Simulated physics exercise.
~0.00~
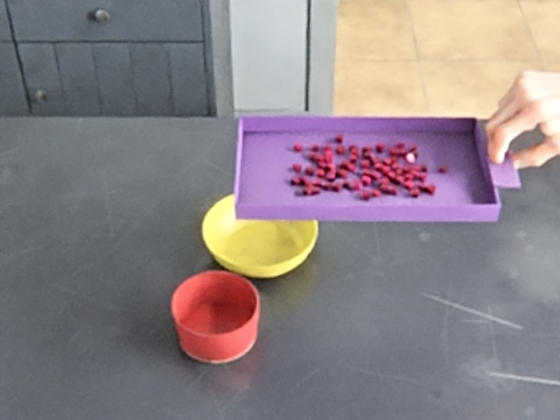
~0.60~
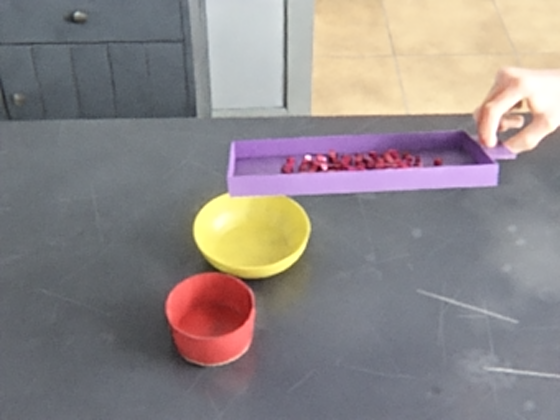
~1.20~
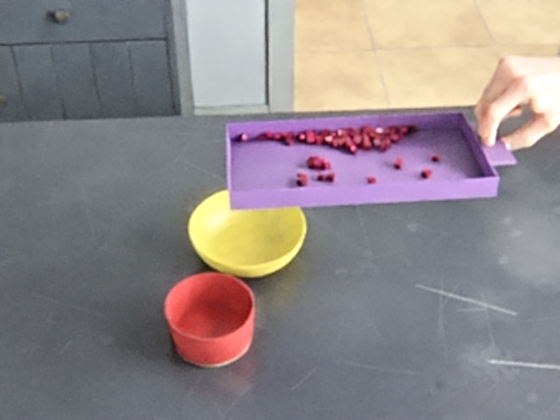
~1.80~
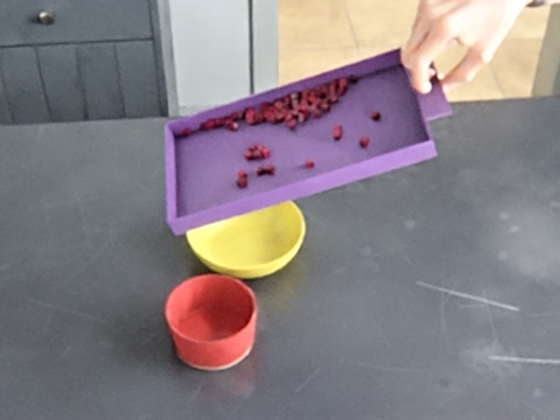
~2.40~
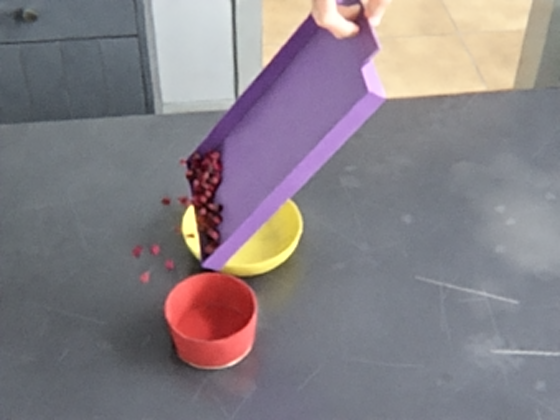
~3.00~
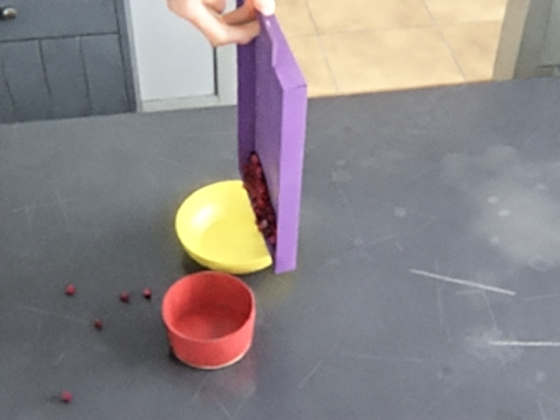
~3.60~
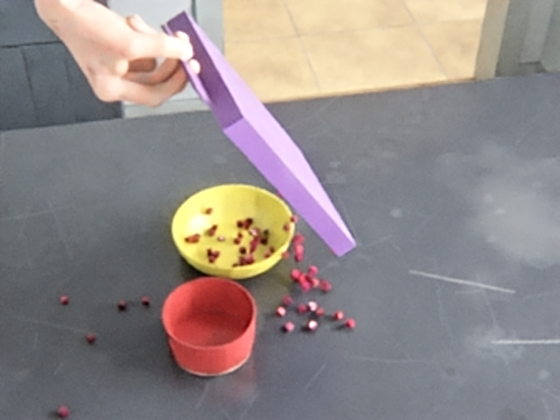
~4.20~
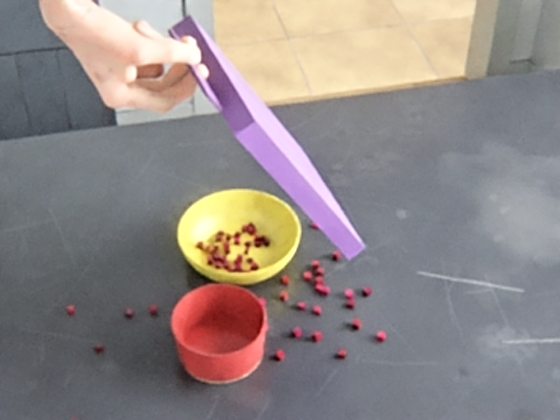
On a dark, scratched tabletop seen from slightly above, with grey cabinets and pale floor tiles behind, a hand holds a purple tray of small deep-red cubes. A yellow bowl stands below it, with a red dish nearer the viewer. The tray tips a little, comes back nearly level, then moves left and tilts steeply, its left side low. Cubes slide down and spill, a few landing on the table at left, before the tray swings past upright and more tumble out. Finally, many cubes lie in the yellow bowl, others are scattered across the table, and the red dish appears empty.
